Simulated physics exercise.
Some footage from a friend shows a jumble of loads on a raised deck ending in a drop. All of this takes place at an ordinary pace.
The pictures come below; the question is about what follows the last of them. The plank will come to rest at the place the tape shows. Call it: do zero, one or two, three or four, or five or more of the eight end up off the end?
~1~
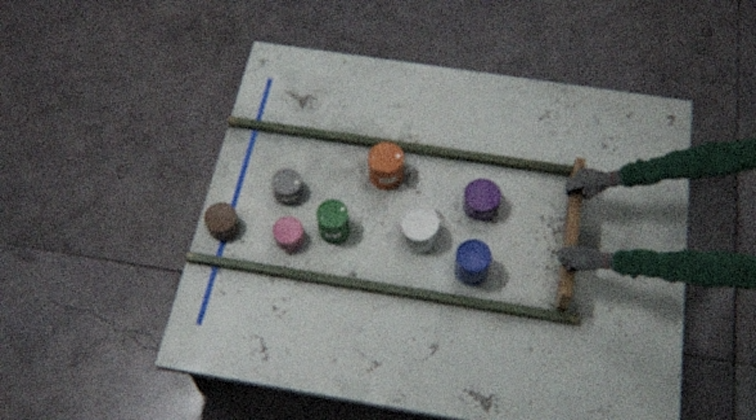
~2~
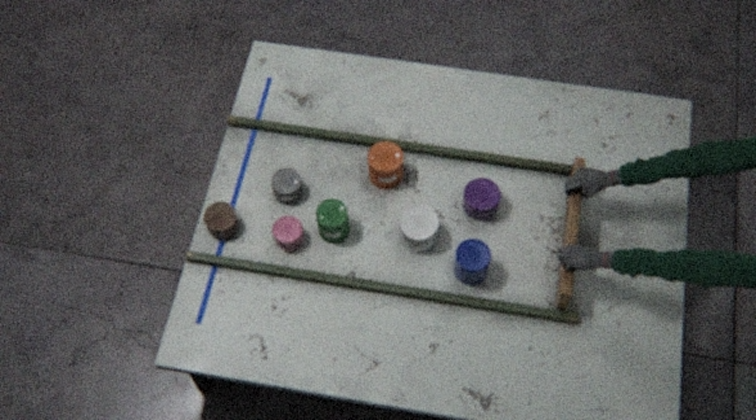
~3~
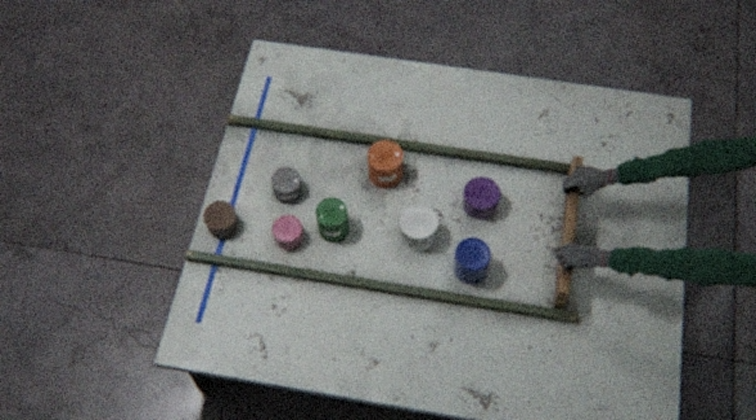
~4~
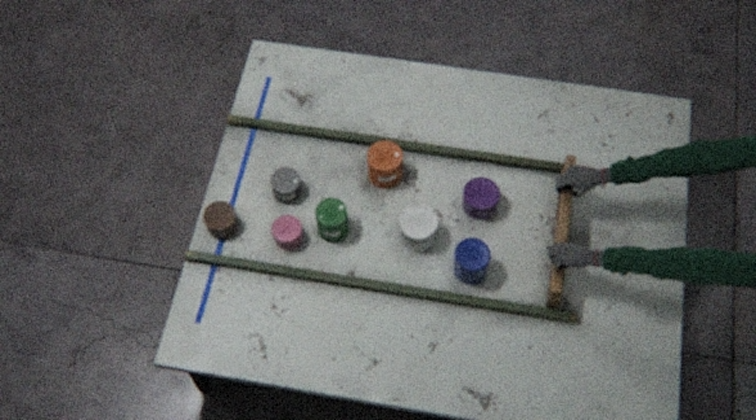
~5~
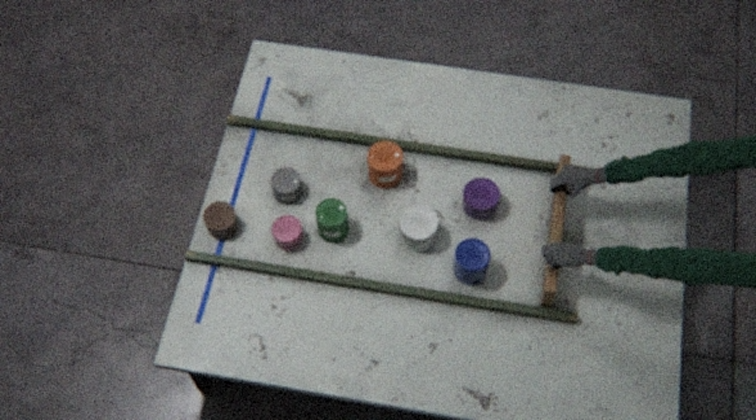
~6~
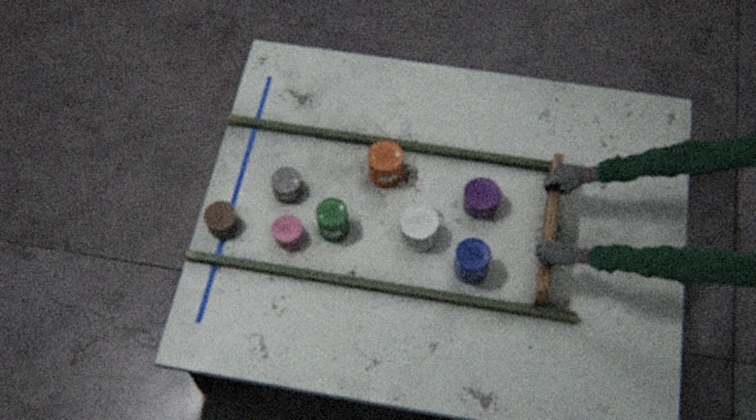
Three or four end up off it.
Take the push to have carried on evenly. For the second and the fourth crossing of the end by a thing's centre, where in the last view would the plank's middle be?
Pixels in order: Roughly (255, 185), roughly (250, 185).
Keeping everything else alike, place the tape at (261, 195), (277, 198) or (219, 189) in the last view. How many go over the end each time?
1, 1, 8.
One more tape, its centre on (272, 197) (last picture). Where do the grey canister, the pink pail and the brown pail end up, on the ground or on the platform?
Here's how it goes: The grey canister is still up there, the pink pail is still up there, and the brown pail ends up down.
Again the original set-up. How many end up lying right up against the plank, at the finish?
4 are in contact with it.
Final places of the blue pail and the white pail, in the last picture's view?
In the last picture the blue pail sits around (206, 222) and the white pail around (214, 193).
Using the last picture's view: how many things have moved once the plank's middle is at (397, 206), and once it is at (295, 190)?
Counts: 4 / 8.
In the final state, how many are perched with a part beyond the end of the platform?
Overhanging ones - 4.
A little later, none off yet; brown pail at rest near (222, 221); grey canister at rest near (287, 186); pink pail at rest near (288, 233).
Next, none off yet; brown pail at rest near (222, 221); grey canister at rest near (287, 186); pink pail moving near (287, 233).
Later still, none off yet; brown pail shifted a little near (209, 221); grey canister shifted about its own width near (251, 183); pink pail shifted well along near (235, 243).
When it is over, the number that fall off is three or four; down, green canister, pink pail, grey canister and brown pail.
